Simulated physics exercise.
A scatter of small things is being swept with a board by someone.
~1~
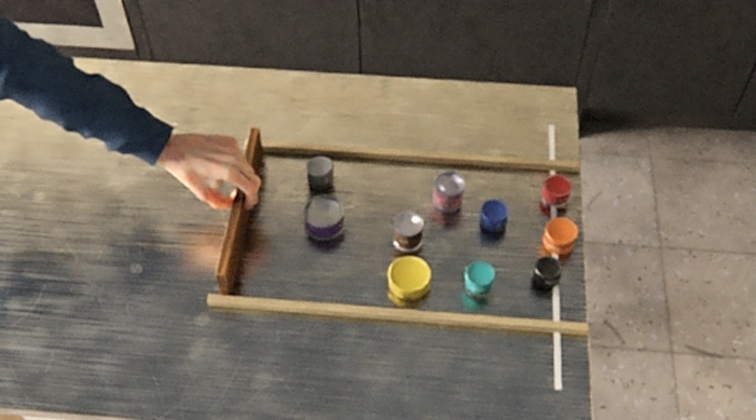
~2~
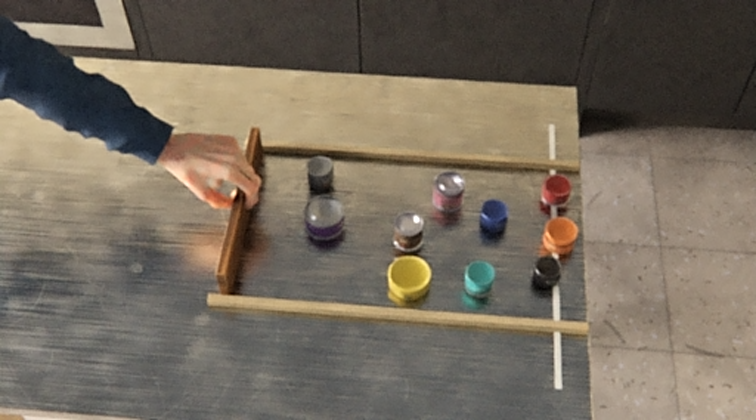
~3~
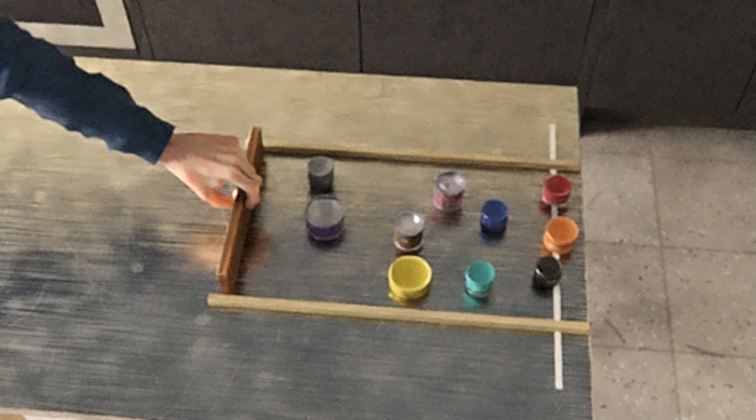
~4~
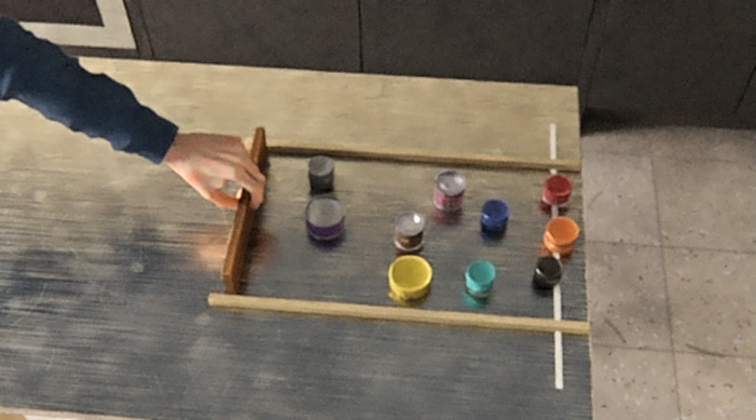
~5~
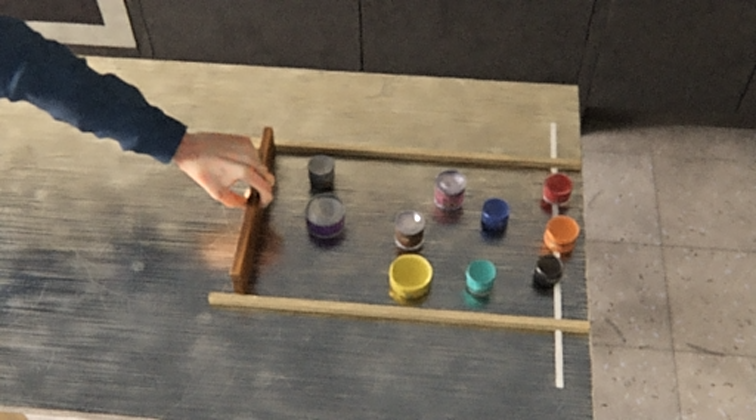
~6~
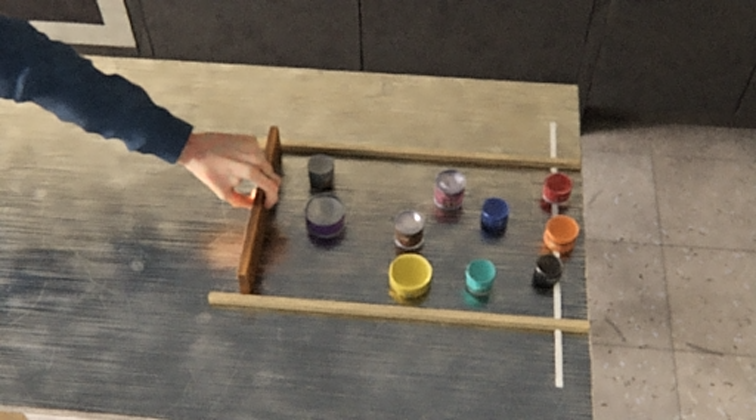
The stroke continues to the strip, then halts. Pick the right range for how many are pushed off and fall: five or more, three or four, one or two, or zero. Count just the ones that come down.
The right range is five or more.
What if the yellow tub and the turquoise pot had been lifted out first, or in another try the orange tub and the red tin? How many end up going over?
The count is 3 in the first case and 3 in the second.
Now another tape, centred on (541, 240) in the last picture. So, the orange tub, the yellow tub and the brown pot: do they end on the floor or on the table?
In short: Orange tub gone, yellow tub safe, brown pot safe.
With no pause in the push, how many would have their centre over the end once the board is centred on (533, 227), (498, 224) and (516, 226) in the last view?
The numbers are 2, 0 and 0.
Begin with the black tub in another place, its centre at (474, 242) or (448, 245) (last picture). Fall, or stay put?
Order of tries: Off, off.
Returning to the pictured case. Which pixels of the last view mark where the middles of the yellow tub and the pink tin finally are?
Look around (579, 294) for the first and around (572, 199) for the second.
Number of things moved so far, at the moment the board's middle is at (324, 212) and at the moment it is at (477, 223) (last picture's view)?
First 2, then 8.
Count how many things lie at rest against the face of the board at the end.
It touches 5.
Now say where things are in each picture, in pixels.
The first frame shows orange tub (560, 236); red tin (557, 191); black tub (547, 272); board (241, 209); tape (555, 243).
The second frame shows red tin (557, 190); turquoise pot (480, 279).
The third frame shows black tub (548, 272); grey tub (321, 173).
The fourth frame shows orange tub (561, 236); pink tin (450, 191).
The fifth frame shows red tin (558, 189); board (255, 208).
The sixth frame shows orange tub (561, 234); red tin (558, 189); black tub (548, 270); board (261, 208); tape (556, 241).
A little later, none off yet; orange tub at rest near (561, 234); red tin at rest near (558, 189); black tub at rest near (548, 270).
Next, none off yet; orange tub at rest near (561, 234); red tin at rest near (558, 189); black tub shifted about its own width near (564, 265).
When it is over, the number that fall off is five or more; down, turquoise pot, blue tub, black tub, red tin and orange tub.
